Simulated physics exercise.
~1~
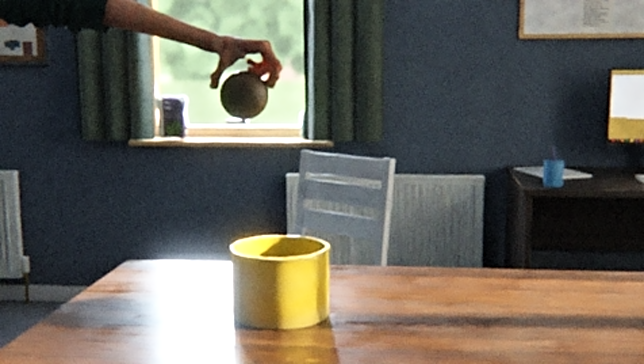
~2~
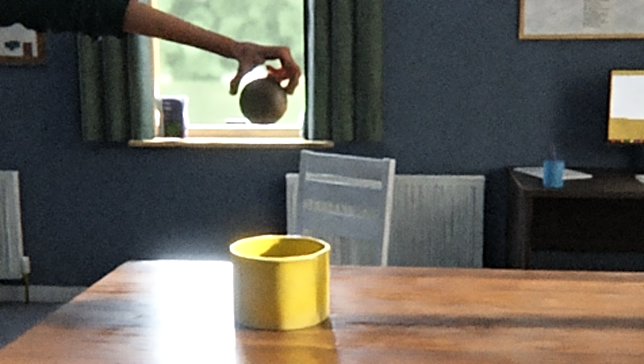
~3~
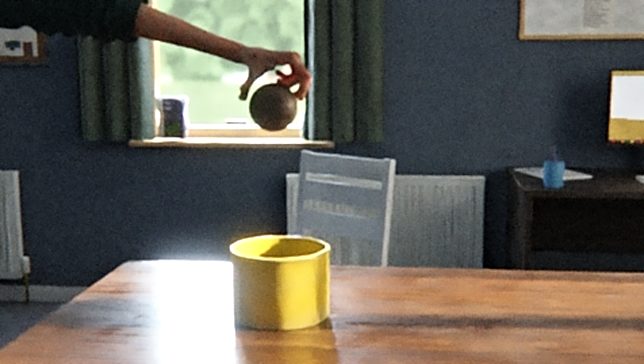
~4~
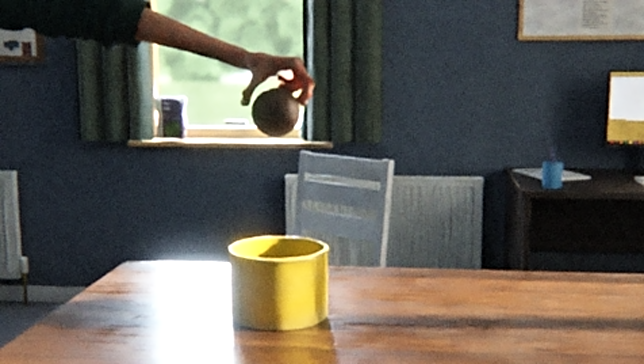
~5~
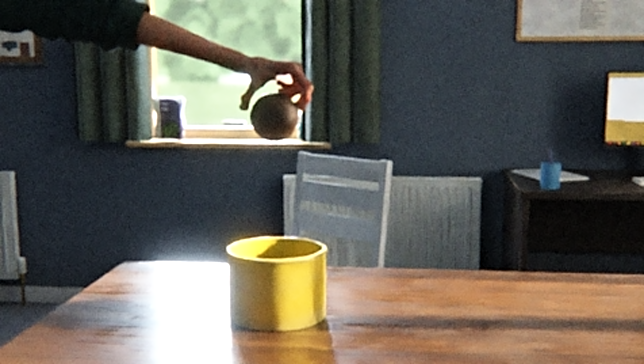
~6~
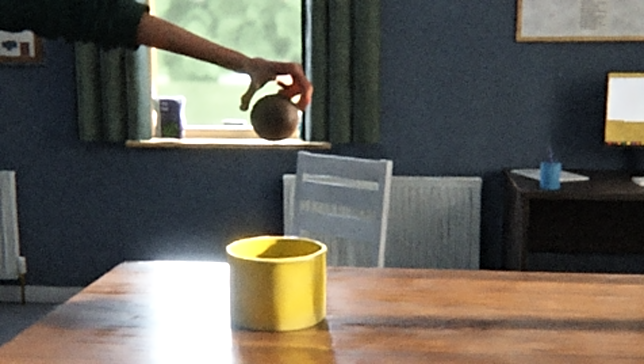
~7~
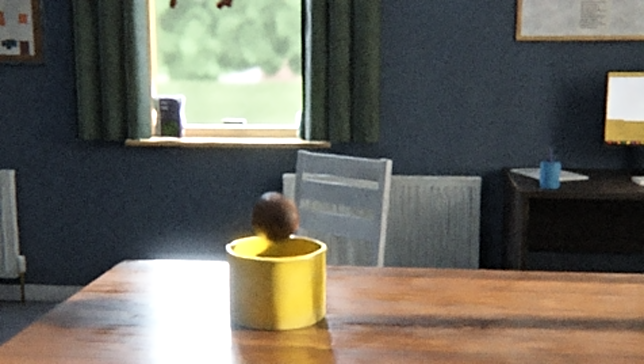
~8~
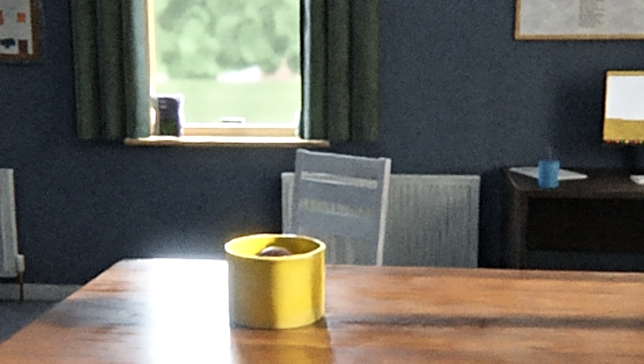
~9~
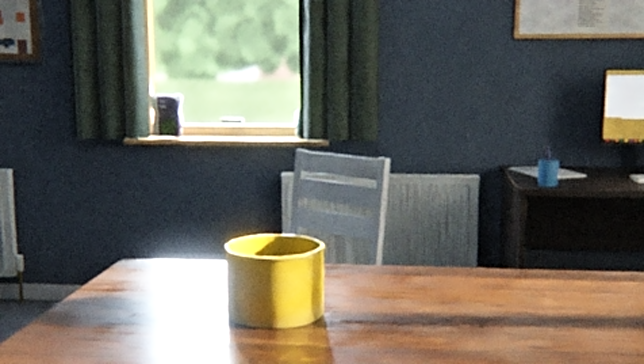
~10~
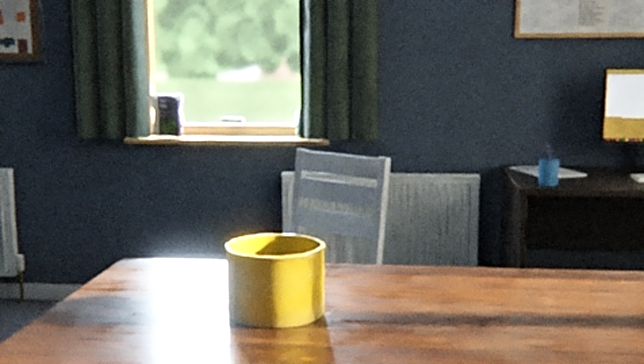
At the start, a hand reaching in from the left holds a brown ball in front of a bright window, above and behind a yellow bucket on a wooden table. The hand carries the ball a short way to the right and slightly down, then holds it nearly still over the bucket. The fingers let go and the hand draws back upward as the ball drops to the bucket's rim. The ball sinks inside, with only its top showing for a moment. Finally it is out of sight within the bucket, which stays in its place.
